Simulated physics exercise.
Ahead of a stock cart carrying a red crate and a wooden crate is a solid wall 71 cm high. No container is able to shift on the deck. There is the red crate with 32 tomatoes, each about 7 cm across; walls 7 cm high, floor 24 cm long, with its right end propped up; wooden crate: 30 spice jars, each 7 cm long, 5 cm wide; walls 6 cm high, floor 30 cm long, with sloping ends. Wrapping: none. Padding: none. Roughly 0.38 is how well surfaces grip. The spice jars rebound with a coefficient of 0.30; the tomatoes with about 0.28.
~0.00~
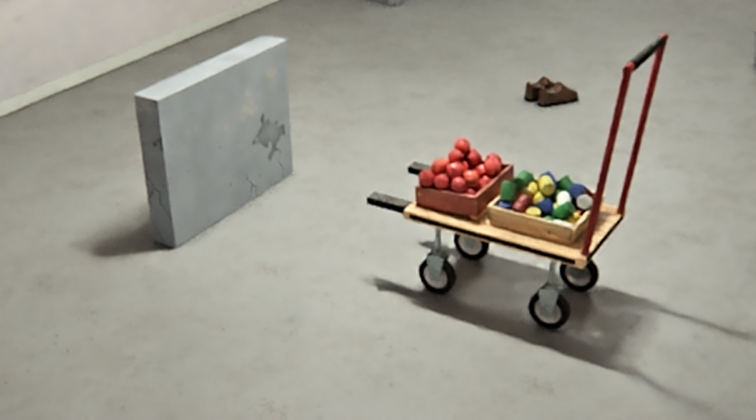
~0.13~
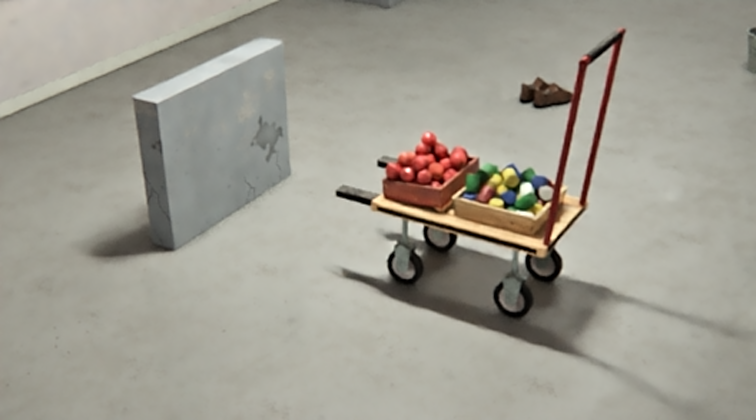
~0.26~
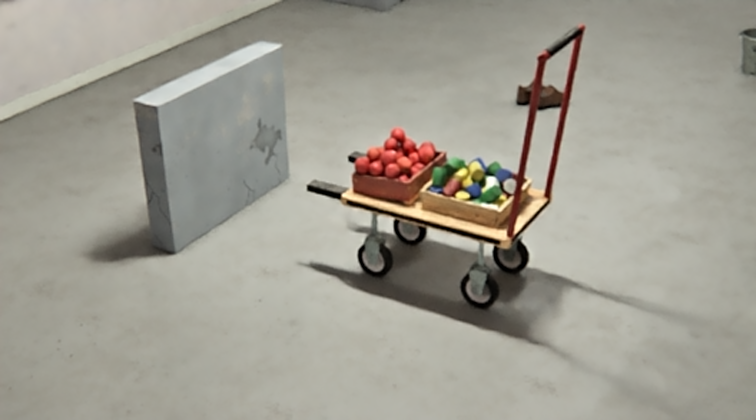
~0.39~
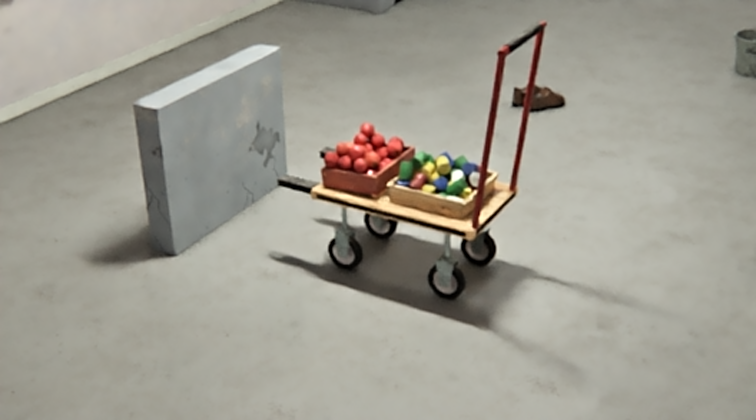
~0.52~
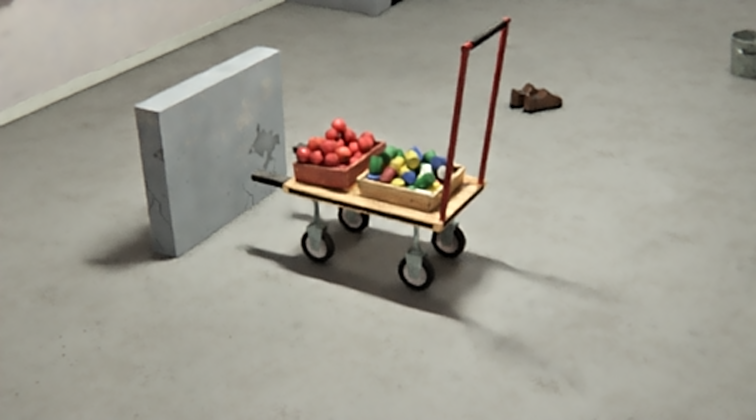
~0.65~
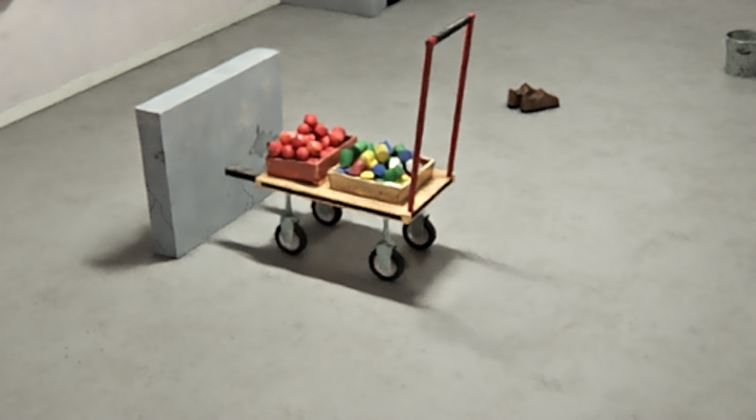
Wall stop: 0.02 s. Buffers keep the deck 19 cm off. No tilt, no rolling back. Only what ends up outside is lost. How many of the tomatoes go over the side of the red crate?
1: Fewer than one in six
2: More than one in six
Option 2: More than one in six.
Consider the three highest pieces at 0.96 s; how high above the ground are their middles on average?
Their middles sit some 52 cm up.
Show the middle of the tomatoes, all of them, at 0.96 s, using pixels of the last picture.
Their middle is at about (275, 145).
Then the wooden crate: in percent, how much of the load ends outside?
The wooden crate comes in at 5 in a hundred.
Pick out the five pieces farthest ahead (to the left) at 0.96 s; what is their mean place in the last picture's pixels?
About (245, 147).
After 0.74 s, impact.
After 0.84 s, the red crate is down by 6 of 32 and the wooden crate is down by 1 of 30.
After 0.96 s, the red crate is down by 11 of 32 and the wooden crate is down by 1 of 30.
After 1.19 s, the red crate is down by 11 of 32 and the wooden crate is down by 2 of 30.
Outcome (at 1.69 s), the red crate is down by 11 of 32 and the wooden crate is down by 2 of 30. Asked share, 11 of 32, 34 per cent.
